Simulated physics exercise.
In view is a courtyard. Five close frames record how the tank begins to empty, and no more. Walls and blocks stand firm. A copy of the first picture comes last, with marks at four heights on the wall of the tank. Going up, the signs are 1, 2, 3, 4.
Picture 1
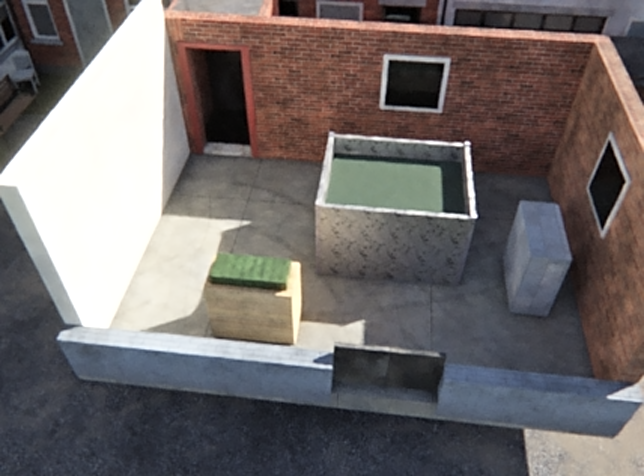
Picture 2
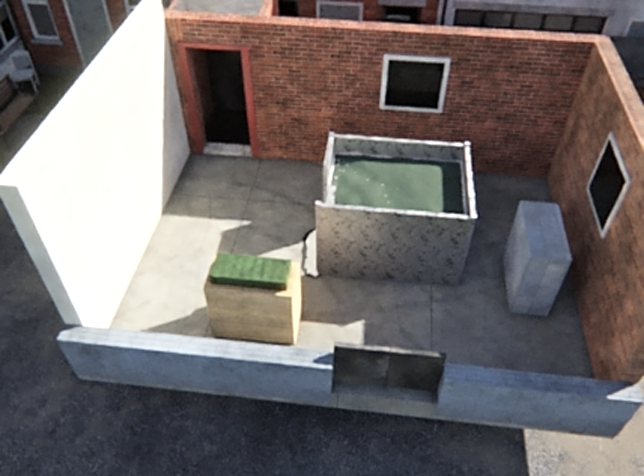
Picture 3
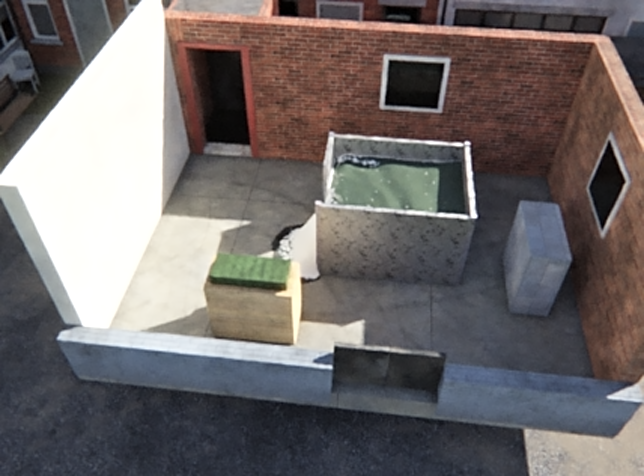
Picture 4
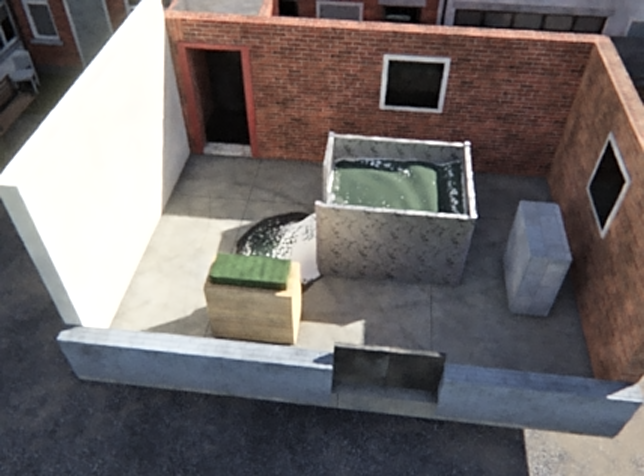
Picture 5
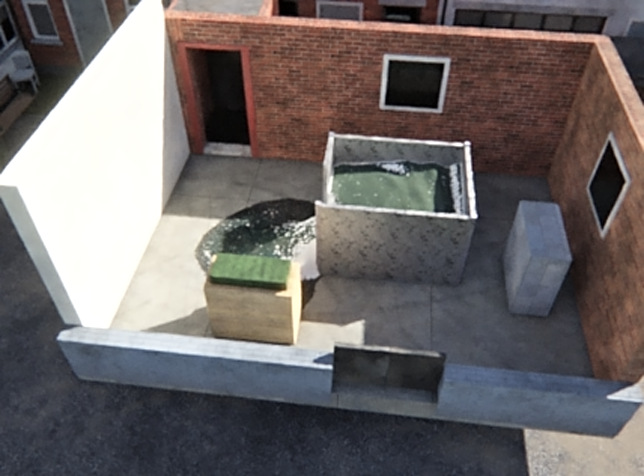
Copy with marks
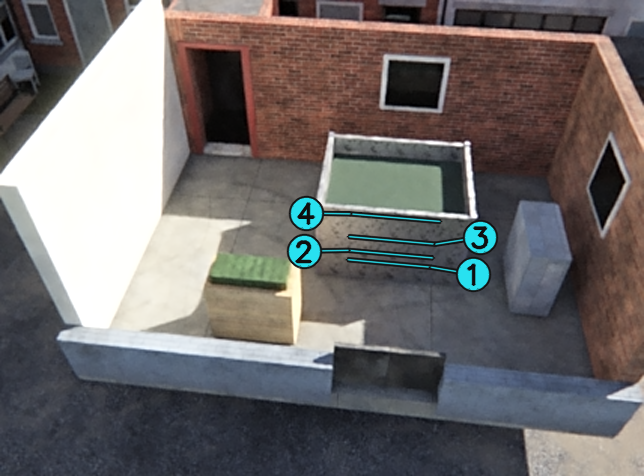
Green water in a patterned tank began to ripple and poured out of its left side, then spread across the courtyard floor in a widening dark puddle behind the grass-topped block.
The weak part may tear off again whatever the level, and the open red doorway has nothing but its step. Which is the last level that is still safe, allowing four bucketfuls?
Level 1 just does it.
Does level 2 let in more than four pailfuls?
Yes, that goes wrong.
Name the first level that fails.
The answer is 2.
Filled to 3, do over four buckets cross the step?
Yes, it does.
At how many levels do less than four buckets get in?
One of the four.
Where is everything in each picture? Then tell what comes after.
The first picture shows water in the tank at rest, its middle at (395, 188); foot of the red doorway at (228, 155); shut gate at (389, 355).
In the second picture, water covers 1 % of the ground, its front hidden from here.
In the third picture, water covers 3 % of the ground, its front hidden from here.
In the fourth picture, water covers 7 % of the ground, its front hidden from here.
In the fifth picture, 14 % of the ground under water, visible out to (276, 203).
In cyan, 1 at (389, 263); 2 at (390, 254); 3 at (392, 240); 4 at (394, 217); from the bottom up 1, 2, 3, 4.
With 1, a bucket or two gets in.
With 2, about 10 bucketfuls get in.
With 3, dozens of bucketfuls pour in.
With 4, dozens of bucketfuls pour in.
